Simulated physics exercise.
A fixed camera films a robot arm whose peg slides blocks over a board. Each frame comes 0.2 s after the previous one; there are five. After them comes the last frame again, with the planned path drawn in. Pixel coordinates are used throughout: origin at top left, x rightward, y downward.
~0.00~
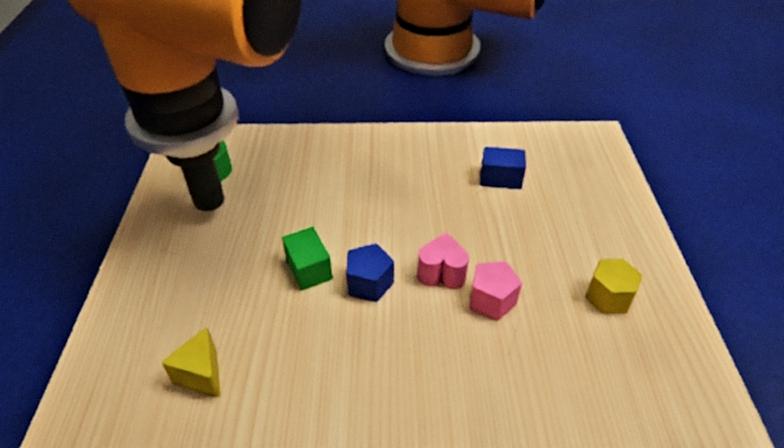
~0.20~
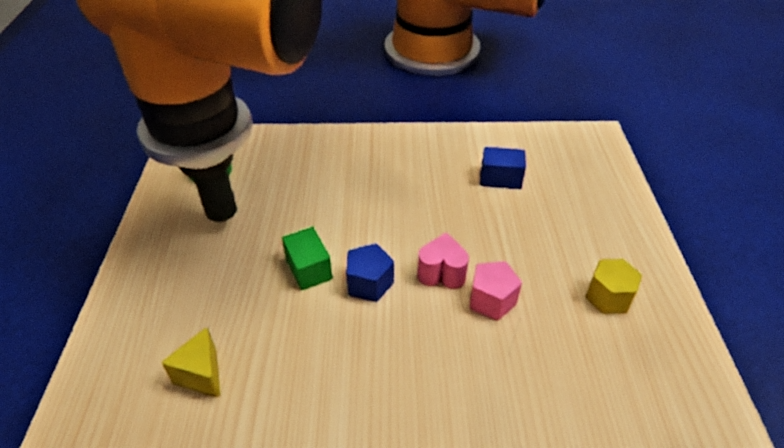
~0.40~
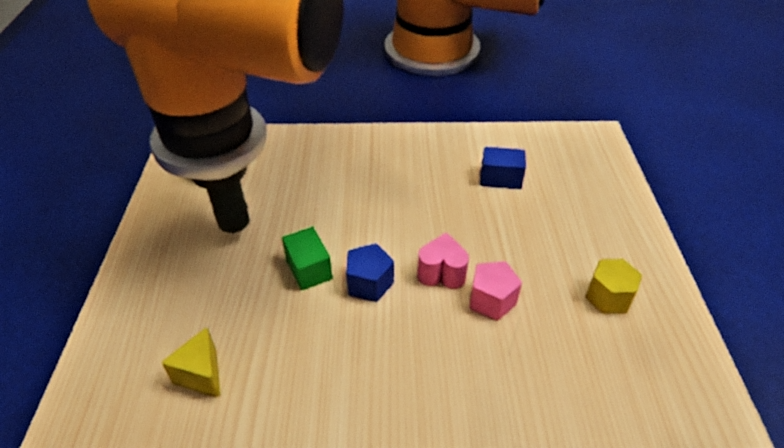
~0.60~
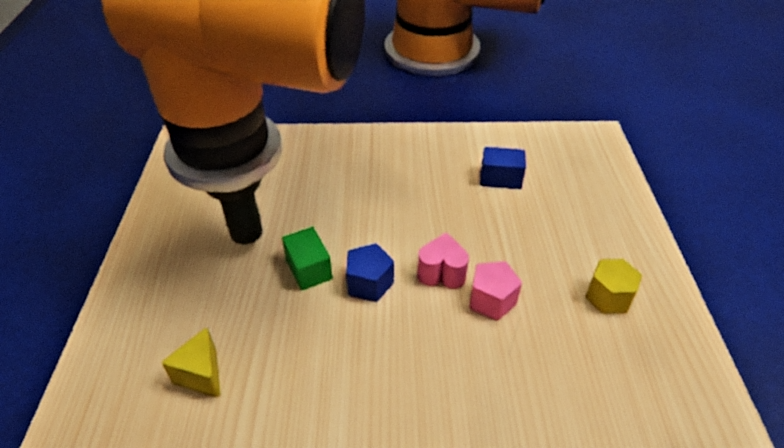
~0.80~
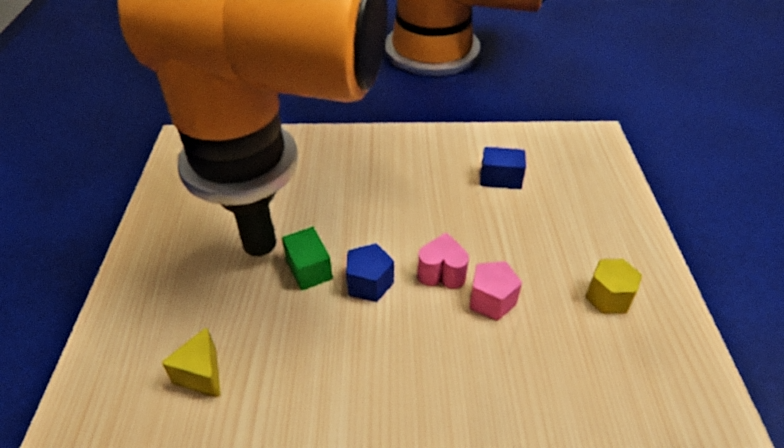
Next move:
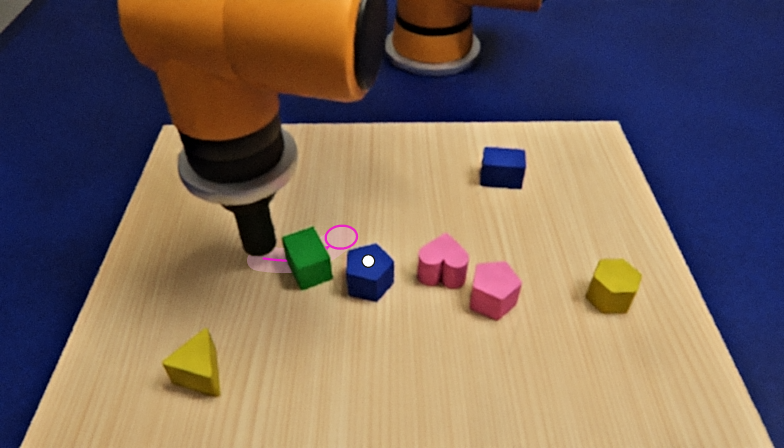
At the start, an orange robot arm holds a dark peg over the upper left of a wooden board scattered with colored blocks. The arm moves the peg a short way right and toward the viewer, ending close beside the green block left of the blue pentagonal one, while the blocks stay still.
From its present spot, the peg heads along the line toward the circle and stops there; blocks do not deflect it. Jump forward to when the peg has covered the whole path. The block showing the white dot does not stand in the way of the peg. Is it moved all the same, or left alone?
It is moved off its spot.
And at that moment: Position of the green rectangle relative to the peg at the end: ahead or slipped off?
Slid away.
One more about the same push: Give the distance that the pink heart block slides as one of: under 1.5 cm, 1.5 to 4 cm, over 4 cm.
The block shifts less than 1.5 cm.
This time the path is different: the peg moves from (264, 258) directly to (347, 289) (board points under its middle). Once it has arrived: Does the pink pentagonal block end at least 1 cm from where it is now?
In short: No.
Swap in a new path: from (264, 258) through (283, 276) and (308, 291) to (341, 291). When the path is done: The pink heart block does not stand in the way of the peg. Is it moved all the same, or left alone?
Here's my answer: The pink heart block remains in position.
The drawn path runs from (264, 258) via (292, 260) and (320, 252), ending at (341, 237); the dot is on the blue pentagonal block.
The first path, step by step. Halfway along, peg at (305, 244); green rectangle at (331, 251), turned 40° clockwise.
At the end, peg at (340, 224); green rectangle at (344, 245), turned 80° clockwise; blue pentagonal block at (379, 266); pink heart block not moved.
